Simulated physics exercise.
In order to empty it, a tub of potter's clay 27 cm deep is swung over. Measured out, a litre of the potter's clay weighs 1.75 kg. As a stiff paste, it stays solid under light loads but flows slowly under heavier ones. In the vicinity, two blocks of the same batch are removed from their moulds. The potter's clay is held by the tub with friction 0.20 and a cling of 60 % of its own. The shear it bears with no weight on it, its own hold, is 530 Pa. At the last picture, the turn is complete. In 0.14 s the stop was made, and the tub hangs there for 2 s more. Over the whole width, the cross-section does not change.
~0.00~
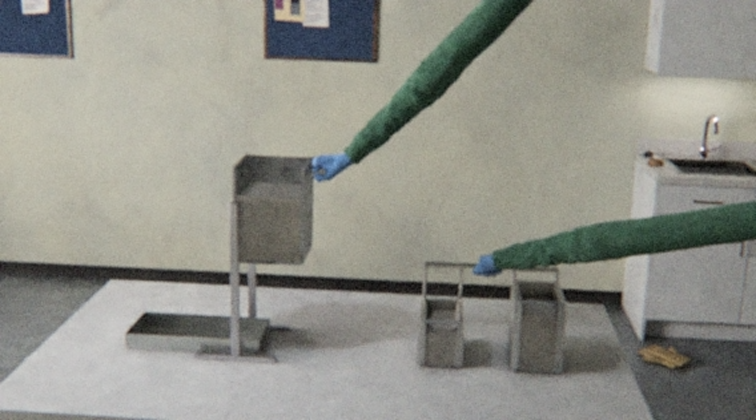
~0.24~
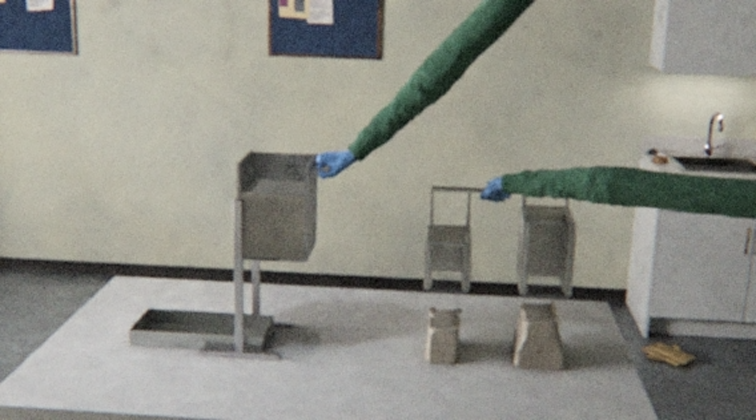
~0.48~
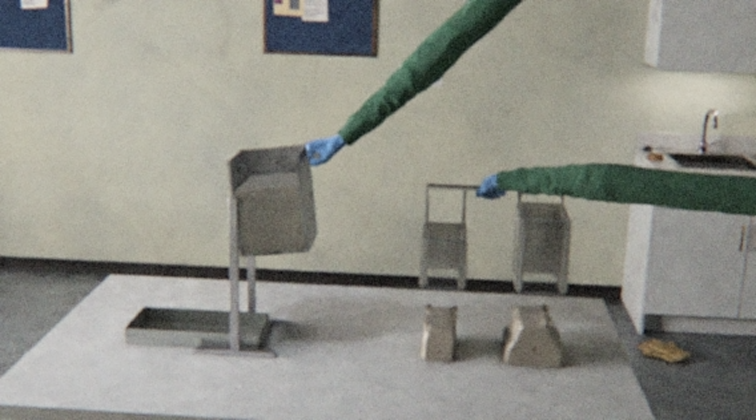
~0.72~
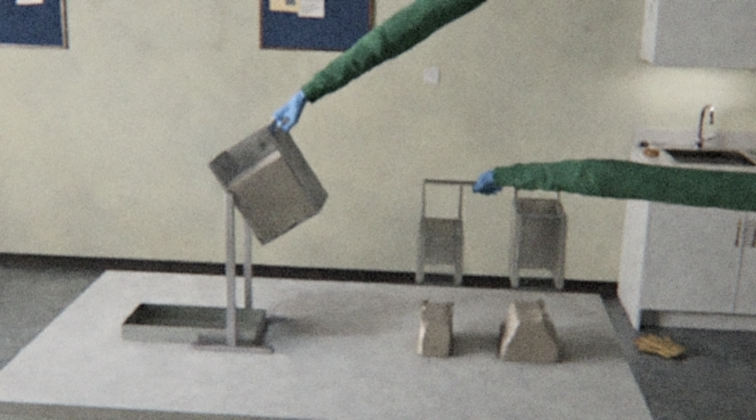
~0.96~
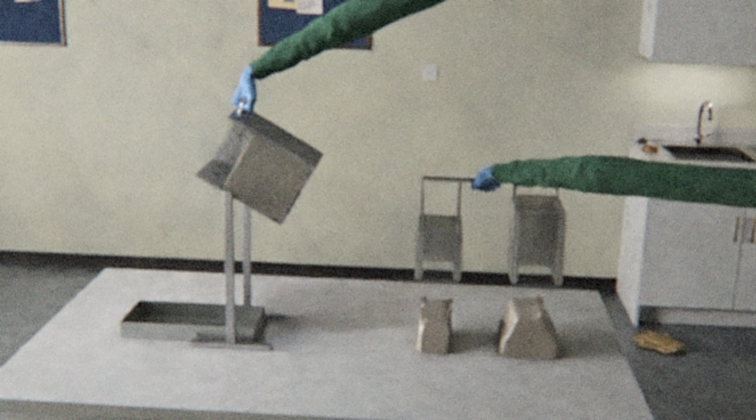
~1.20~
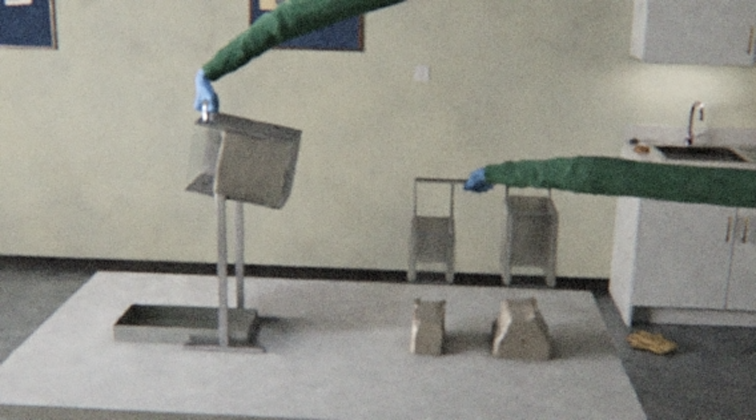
Green-sleeved arms lifting paired moulds off two grey blocks, the right one slumping, then turning a raised tub over leftward.
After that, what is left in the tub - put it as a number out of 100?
It works out at about 100 in every hundred.
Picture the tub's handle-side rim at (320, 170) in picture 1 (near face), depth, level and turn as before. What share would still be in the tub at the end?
The tub would end up holding some 100 % of it.
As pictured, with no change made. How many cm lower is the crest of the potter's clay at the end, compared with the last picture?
The top ends up some 2 cm below its level in the last picture.
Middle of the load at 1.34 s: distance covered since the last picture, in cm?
Roughly 0 cm.
After 1.34 s, the tub is at 80 degrees and holds 100 %.
After 1.51 s, the tub is at 80 degrees and holds 100 %.
After 1.68 s, the tub is at 80 degrees and holds 100 %.
After 1.85 s, the tub is at 80 degrees and holds 100 %.
After 3.20 s, at the end, the tub is at 80 degrees and holds 100 %.
